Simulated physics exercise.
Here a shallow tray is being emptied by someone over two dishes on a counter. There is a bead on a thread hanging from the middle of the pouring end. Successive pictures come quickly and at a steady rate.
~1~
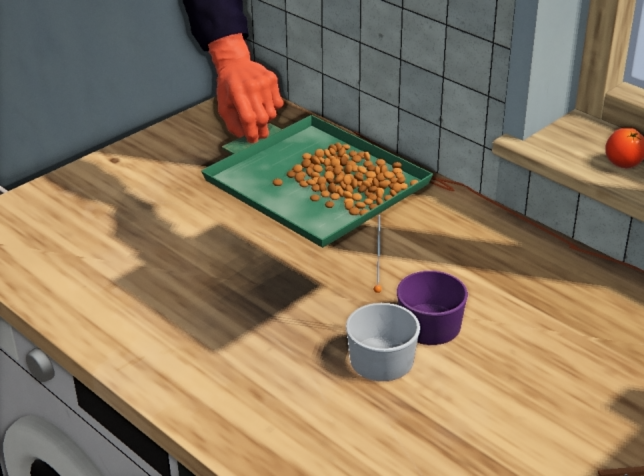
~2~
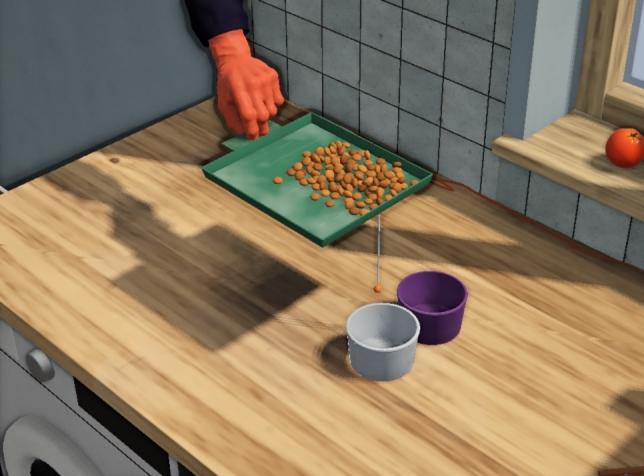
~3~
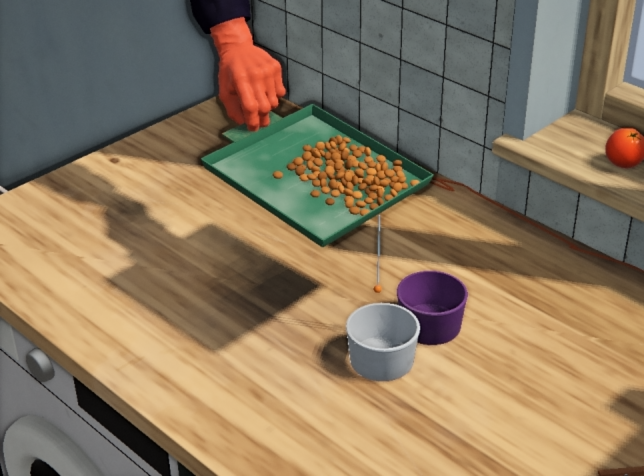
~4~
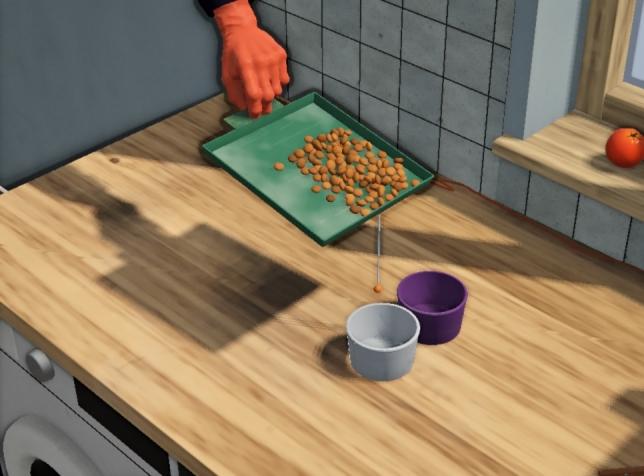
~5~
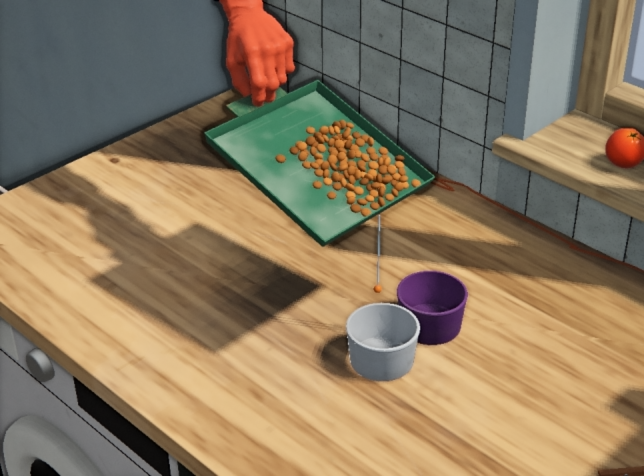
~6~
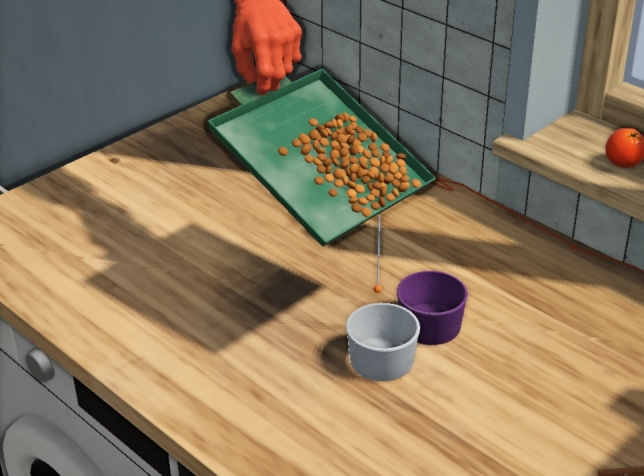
A gloved hand steadily tilts a green tray of small brown pieces above the counter.
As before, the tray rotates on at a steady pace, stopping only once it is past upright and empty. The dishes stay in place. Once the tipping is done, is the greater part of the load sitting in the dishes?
The greater share is going to end up in the dishes.
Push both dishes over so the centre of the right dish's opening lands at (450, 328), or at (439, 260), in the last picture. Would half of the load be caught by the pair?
Short of half, then Short of half.
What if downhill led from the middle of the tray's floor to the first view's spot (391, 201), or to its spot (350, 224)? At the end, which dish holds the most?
So, first the right-side one, then the left-side one.
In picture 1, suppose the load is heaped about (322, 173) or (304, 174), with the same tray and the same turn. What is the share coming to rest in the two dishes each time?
Close to 80 %, followed by close to 80 %.
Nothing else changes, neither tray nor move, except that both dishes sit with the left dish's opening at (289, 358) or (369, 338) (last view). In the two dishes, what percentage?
You'd get 10 in a hundred the first time and 70 in a hundred the second.
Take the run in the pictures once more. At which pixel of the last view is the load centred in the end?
Around (423, 328), give or take.
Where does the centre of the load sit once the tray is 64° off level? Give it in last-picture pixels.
Around (392, 184).
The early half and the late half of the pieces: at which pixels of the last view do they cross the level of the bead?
The early half goes through (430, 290), the late half through (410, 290).
Shortly afterwards, tray tipped steeply; all but a few on the tray; only a few in the air.
Next, tray tipped past a quarter turn; near a quarter on the tray; a little in the left dish; near a quarter in the right dish; a little outside both; near a quarter in the air.
Some moments later, tray tipped past a quarter turn; near a third in the left dish; near half in the right dish; a little outside both.
In the end, tray tipped past a quarter turn; near a third in the left dish; near half in the right dish; a little outside both.
